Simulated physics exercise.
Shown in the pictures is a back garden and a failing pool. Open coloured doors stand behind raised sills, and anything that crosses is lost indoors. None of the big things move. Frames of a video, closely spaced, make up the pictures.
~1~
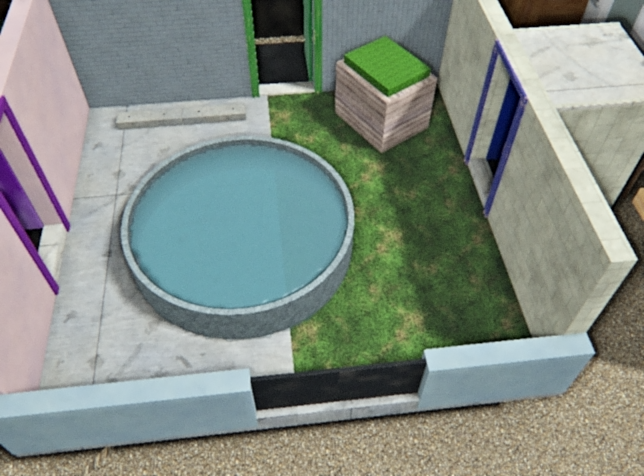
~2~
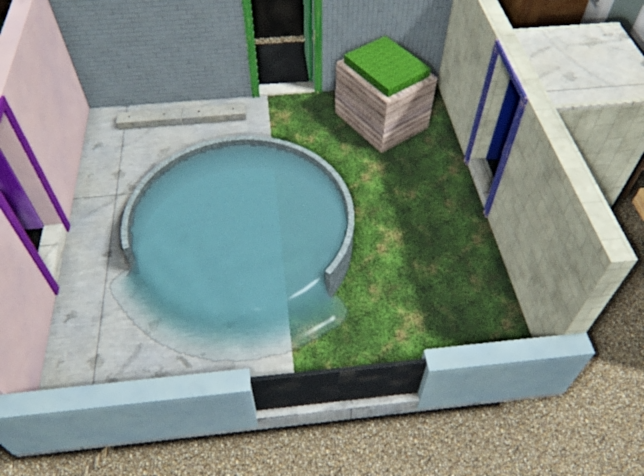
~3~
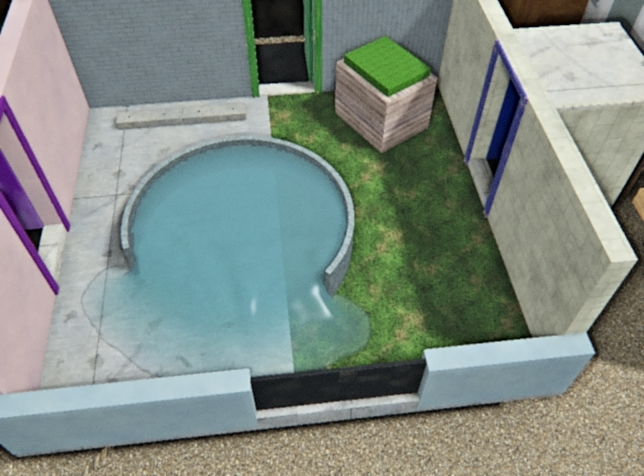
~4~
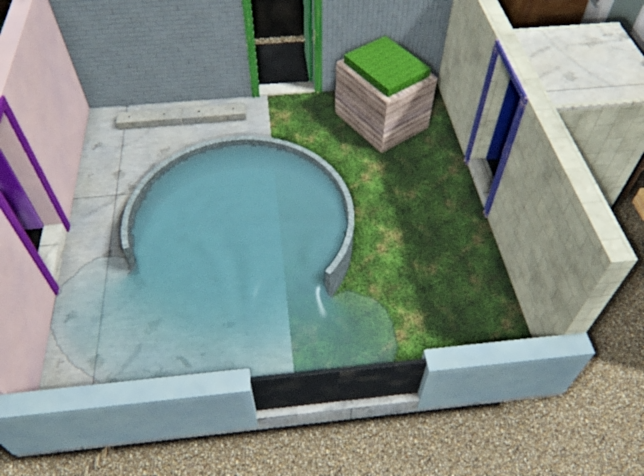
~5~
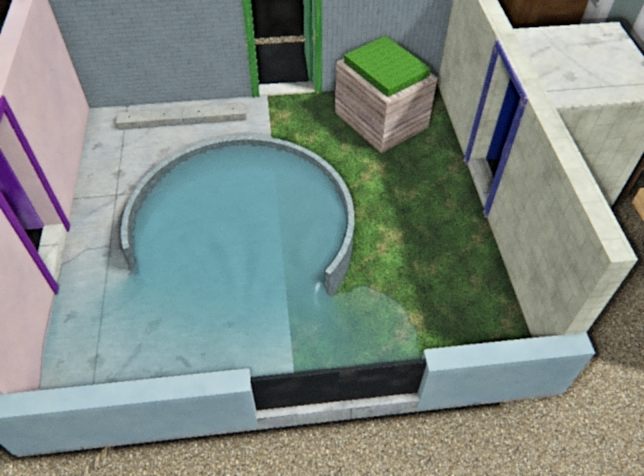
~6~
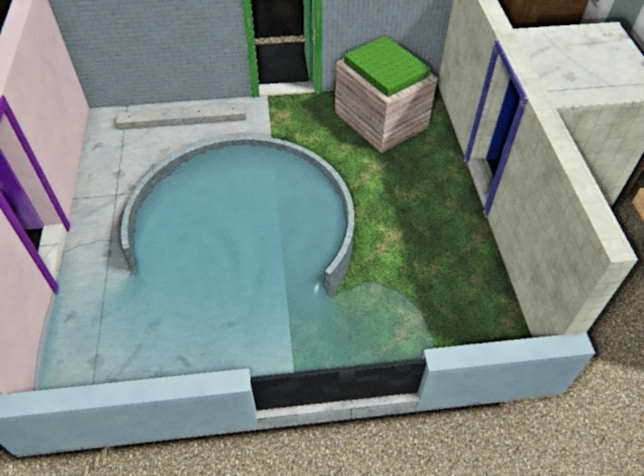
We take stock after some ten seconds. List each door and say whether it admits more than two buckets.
Green door - admits more than two; blue door - admits no more than two; purple door - admits no more than two.
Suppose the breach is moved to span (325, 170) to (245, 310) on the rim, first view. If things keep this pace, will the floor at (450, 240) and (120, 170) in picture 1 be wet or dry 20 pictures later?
The first spot is swamped, the second spared.
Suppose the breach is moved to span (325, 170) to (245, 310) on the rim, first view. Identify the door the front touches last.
Coming last is the green one.
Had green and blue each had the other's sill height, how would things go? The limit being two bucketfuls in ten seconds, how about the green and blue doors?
Result: Green comes up short, blue tops the limit.
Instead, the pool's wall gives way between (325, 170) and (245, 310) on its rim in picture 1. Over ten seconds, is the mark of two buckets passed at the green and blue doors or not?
The green door exceeds the mark, and the blue door exceeds the mark.
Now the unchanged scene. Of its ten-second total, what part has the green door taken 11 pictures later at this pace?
Near 0 per cent, give or take.
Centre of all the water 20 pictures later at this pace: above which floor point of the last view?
About (234, 285).
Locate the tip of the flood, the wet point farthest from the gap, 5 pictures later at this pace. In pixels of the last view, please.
I'd say around (534, 367).
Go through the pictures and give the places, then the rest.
The first picture shows still water in the round tank at (240, 219).
In the second picture, water pours out at (216, 327) and has run to (122, 277).
In the third picture, the front is at (97, 283), out from the gap at (216, 328).
In the fourth picture, the front is at (388, 348), out from the gap at (217, 329).
In the fifth picture, water pours out at (217, 329) and has run to a hidden place.
In the sixth picture, the front is at a hidden place, out from the gap at (217, 329).
A moment on, water covers 30 % of the floor; the green door not reached, the blue door not reached, the purple door wet at the sill, nothing in.
Next, water covers 40 % of the floor; the green door not reached, the blue door not reached, the purple door wet at the sill, nothing in.
Then, water covers 65 % of the floor; the green door not reached, the blue door wet at the sill, nothing in, the purple door wet at the sill, nothing in.
Later, water covers 95 % of the floor; the green door under two buckets in, the blue door wet at the sill, nothing in, the purple door under two buckets in.
In the end, water covers 95 % of the floor; the green door far over two buckets in, the blue door wet at the sill, nothing in, the purple door under two buckets in.
